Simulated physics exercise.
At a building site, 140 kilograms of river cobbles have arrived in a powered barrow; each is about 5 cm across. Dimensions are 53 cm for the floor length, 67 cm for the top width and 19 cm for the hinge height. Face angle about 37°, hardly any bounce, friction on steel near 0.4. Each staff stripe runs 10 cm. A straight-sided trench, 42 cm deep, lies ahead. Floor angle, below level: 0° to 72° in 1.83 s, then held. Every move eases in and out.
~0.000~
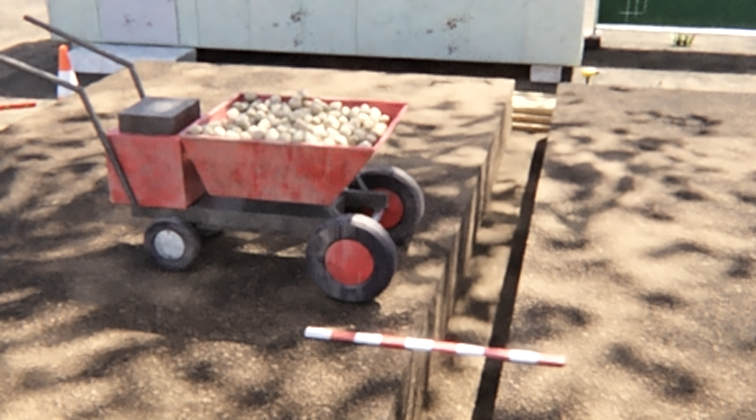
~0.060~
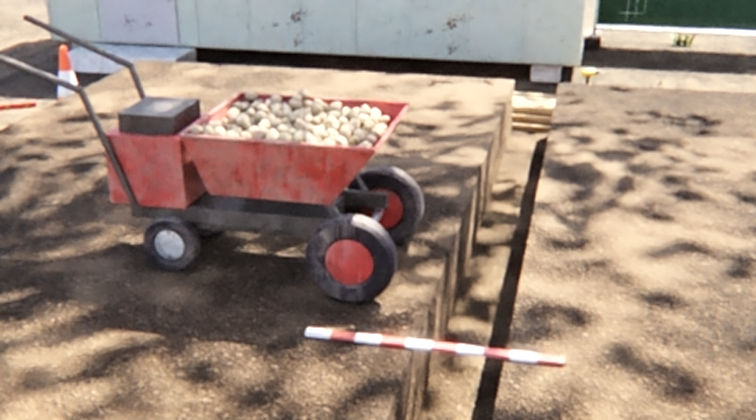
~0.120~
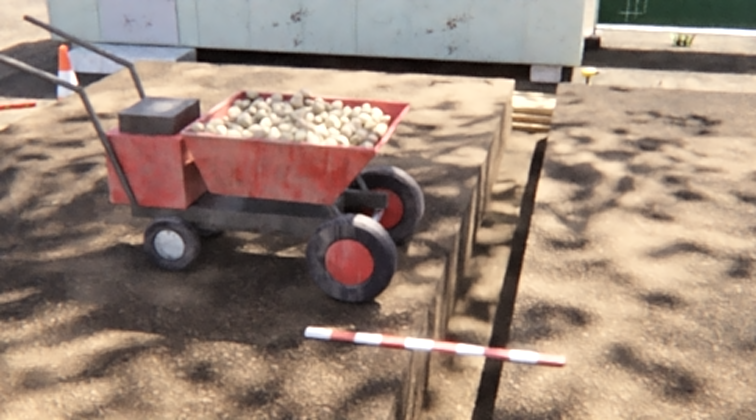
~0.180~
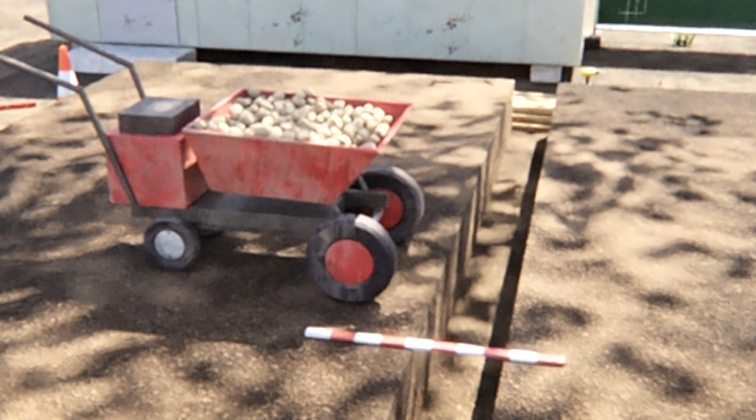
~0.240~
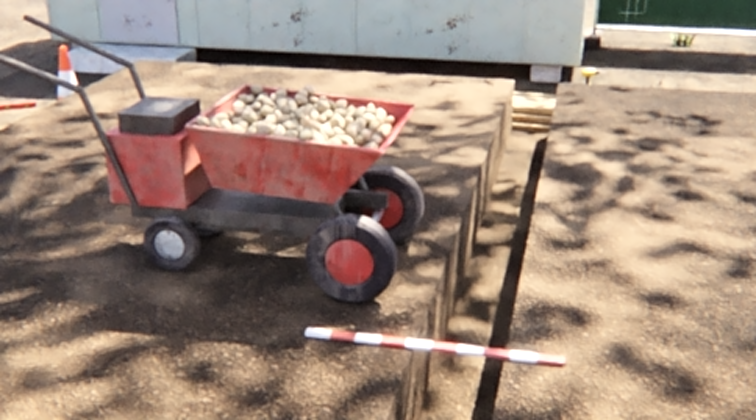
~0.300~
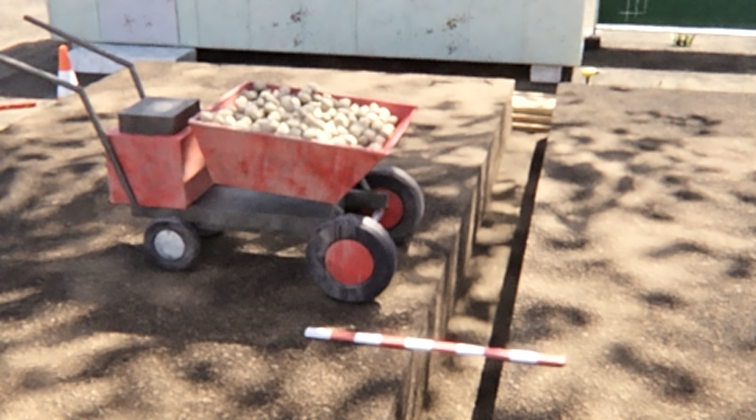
A red dumper loaded with pale stones standing beside a narrow trench, its tray tilting slightly while the wheels stay still.
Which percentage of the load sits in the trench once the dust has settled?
Near 52 per cent.
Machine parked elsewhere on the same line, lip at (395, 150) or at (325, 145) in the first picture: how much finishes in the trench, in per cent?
First spot about 35, second spot about 95 per cent.
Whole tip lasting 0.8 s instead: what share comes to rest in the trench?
35 %.
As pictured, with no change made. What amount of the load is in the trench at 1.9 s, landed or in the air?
Close to 20 per cent at that time.
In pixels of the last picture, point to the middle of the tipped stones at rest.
I'd put it close to (511, 333).
After 1.4 s the floor is at 61°; 98 % in the tray, 2 % in the trench; the foremost stones are at (500, 214).
After 1.9 s the floor is at 72°; 39 % in the tray, 22 % in the trench, 39 % past the trench; the foremost stones are at (650, 291).
After 2.3 s the floor is at 72°; 16 % in the tray, 33 % in the trench, 51 % past the trench; the foremost stones are at (724, 281).
After 4.2 s the floor is at 72°; 0 % in the tray, 52 % in the trench, 48 % past the trench; the foremost stones are past the picture's edge.
